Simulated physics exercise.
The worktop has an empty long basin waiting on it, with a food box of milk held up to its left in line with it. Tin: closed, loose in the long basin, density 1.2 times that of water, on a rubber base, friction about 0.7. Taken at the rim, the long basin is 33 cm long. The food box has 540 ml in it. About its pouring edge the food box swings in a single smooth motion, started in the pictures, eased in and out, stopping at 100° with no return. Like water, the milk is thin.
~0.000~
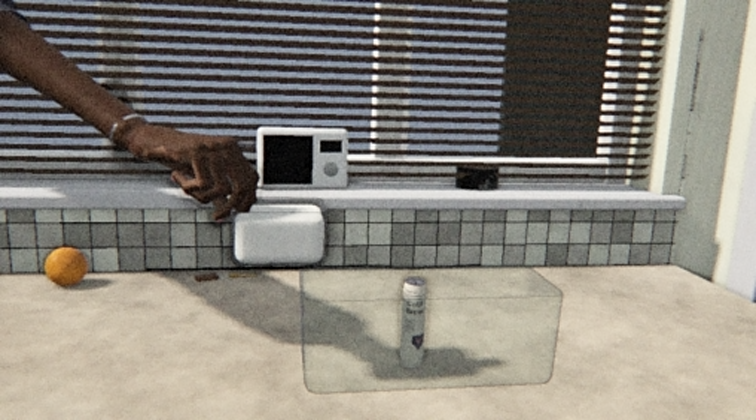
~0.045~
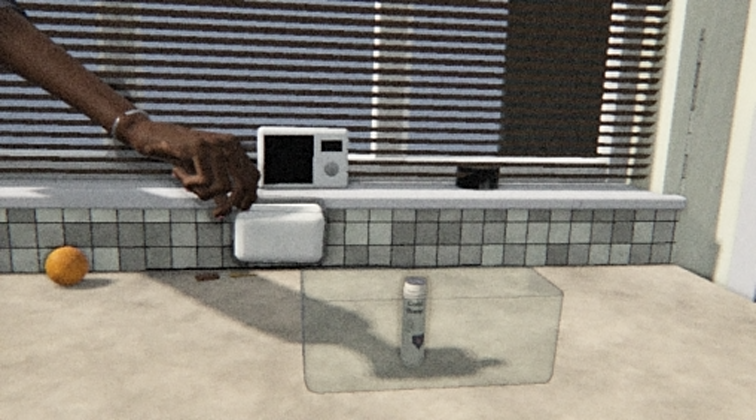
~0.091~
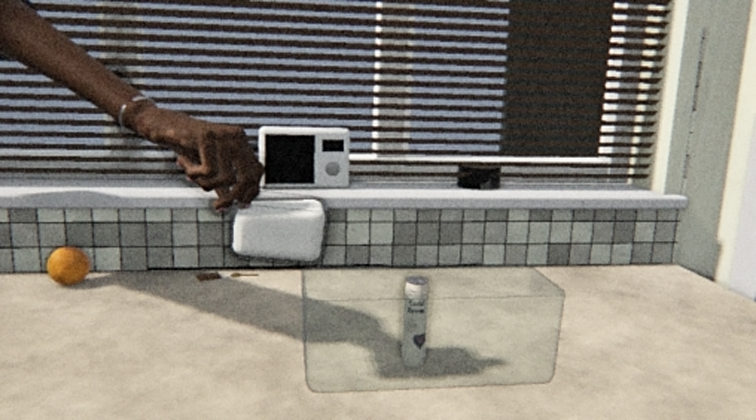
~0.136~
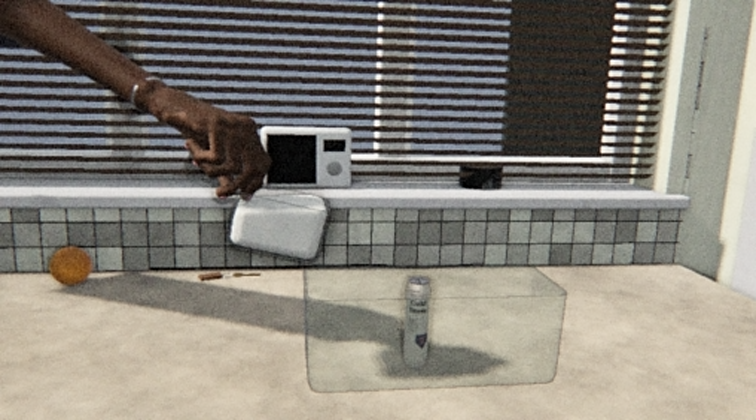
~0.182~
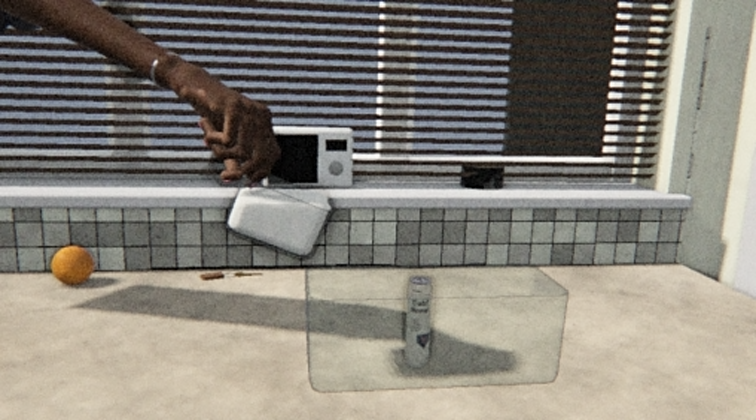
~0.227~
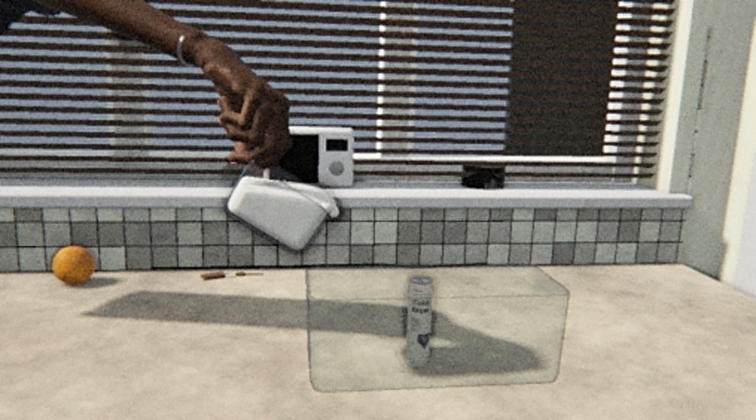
In the video, a hand holds a white food box at the upper left of a clear basin containing a small upright tin, then moves rightward as the box tilts steadily further to the right, while an orange sits at left.
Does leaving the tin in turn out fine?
No.
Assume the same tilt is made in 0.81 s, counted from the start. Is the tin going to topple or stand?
After the tilt, the tin is still standing.
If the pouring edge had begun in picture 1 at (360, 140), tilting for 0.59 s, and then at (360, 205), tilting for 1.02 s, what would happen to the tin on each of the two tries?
In the first try it remains standing; in the second it remains standing.
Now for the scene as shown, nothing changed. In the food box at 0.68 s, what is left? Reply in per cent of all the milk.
Share remaining: Approx. 5 %.
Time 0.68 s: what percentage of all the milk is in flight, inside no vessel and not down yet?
Near 10 per cent, I'd say.
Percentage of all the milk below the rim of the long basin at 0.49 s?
Roughly 16 percent.
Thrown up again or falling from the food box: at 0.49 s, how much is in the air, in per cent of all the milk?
Near 50 per cent at that moment.
After 0.49 s the tilt is 93° and 36 per cent is still to pour; the tin stands where it began.
After 0.68 s the tilt is 100° and 5 per cent is still to pour; the tin leans 7°.
After 0.87 s the tilt is 100° and 1 per cent is still to pour; the tin leans 42°.
After 1.09 s the tilt is 100° and 0 per cent is still to pour; the tin lies on its side.
In the end the tin lies on its side.
